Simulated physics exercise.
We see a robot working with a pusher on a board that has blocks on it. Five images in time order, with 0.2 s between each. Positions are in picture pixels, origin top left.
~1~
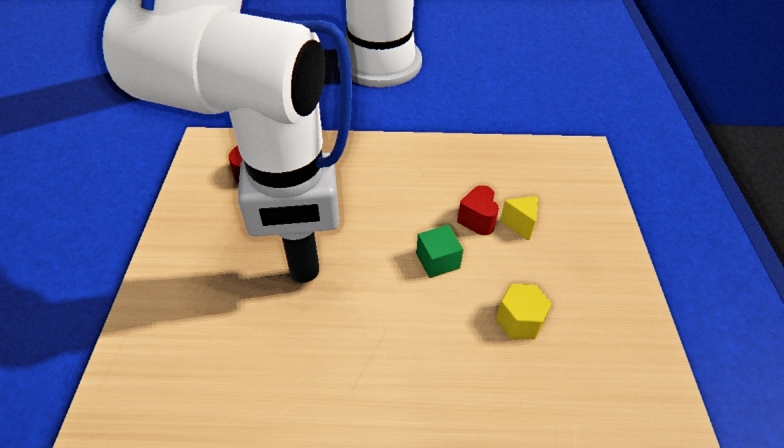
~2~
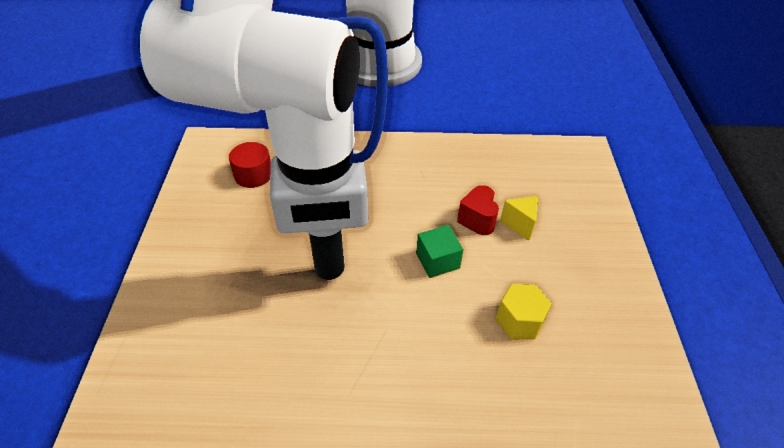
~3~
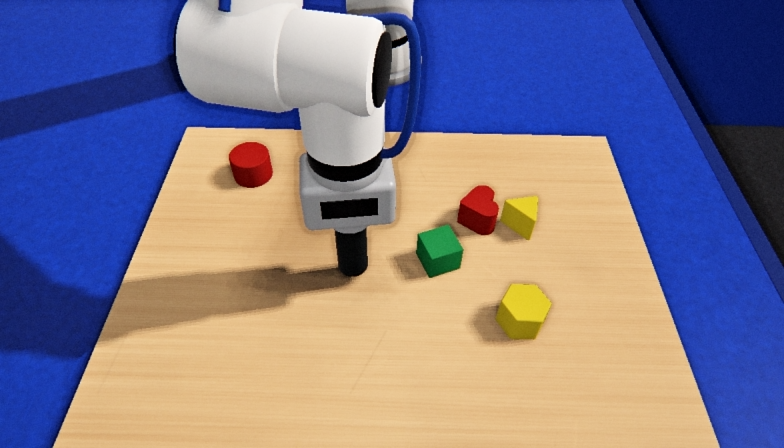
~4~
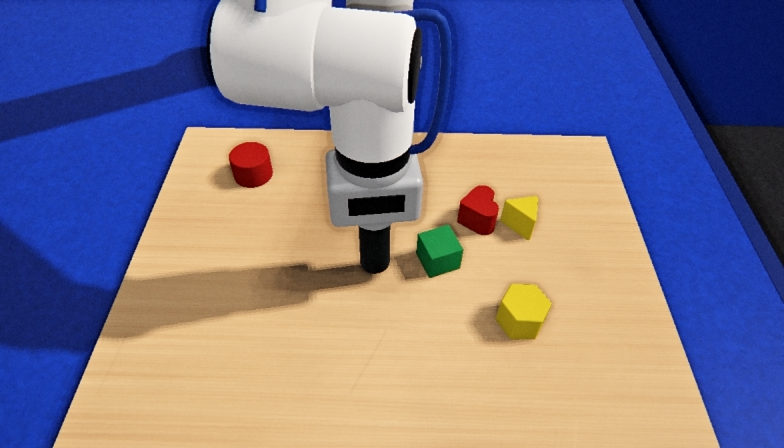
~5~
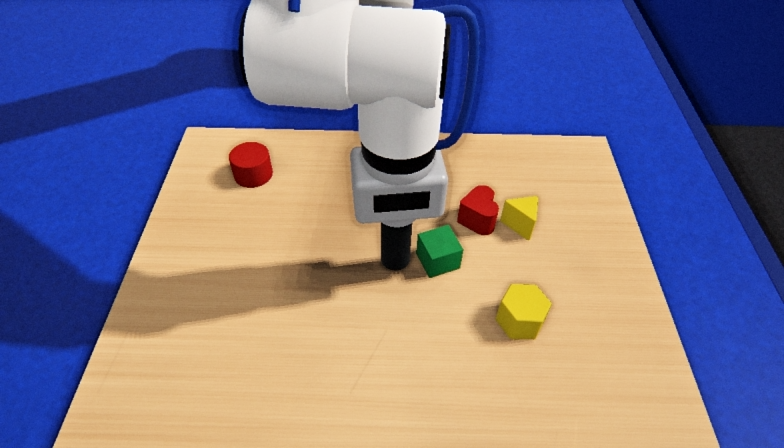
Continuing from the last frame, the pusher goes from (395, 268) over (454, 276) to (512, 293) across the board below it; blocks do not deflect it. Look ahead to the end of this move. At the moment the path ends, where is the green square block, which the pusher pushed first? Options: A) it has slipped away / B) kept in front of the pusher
Choice A: It has slipped away.
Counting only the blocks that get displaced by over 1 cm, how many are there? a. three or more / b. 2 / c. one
Correct choice: C.
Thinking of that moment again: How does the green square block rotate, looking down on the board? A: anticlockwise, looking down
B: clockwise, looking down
A - anticlockwise, looking down.
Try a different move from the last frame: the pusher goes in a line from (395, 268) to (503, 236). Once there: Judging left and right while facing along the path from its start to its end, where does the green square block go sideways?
Out to the right.
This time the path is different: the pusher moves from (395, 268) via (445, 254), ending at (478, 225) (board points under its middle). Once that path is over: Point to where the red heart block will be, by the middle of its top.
Final place: (493, 187).
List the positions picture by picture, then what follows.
Lower end of the pusher (305, 271), tops of blocks, green square block (441, 241), red heart block (482, 200), yellow hexagon (527, 302), in the first picture.
Pusher (330, 268), blocks as before, in the second picture.
Pusher (353, 265), blocks as before, in the third picture.
Pusher (375, 262), blocks as before, in the fourth picture.
Pusher (395, 259), green square block (441, 241), red heart block (482, 200), yellow hexagon (527, 302), in the fifth picture.
The first path, step by step. One third of the way, pusher (437, 265); green square block (462, 237), turned 30° anticlockwise.
Two thirds of the way, pusher (476, 271); green square block (475, 233), turned 50° anticlockwise.
At the end, pusher (515, 284); green square block (475, 233), turned 50° anticlockwise; red heart block not moved; yellow hexagon (530, 306).
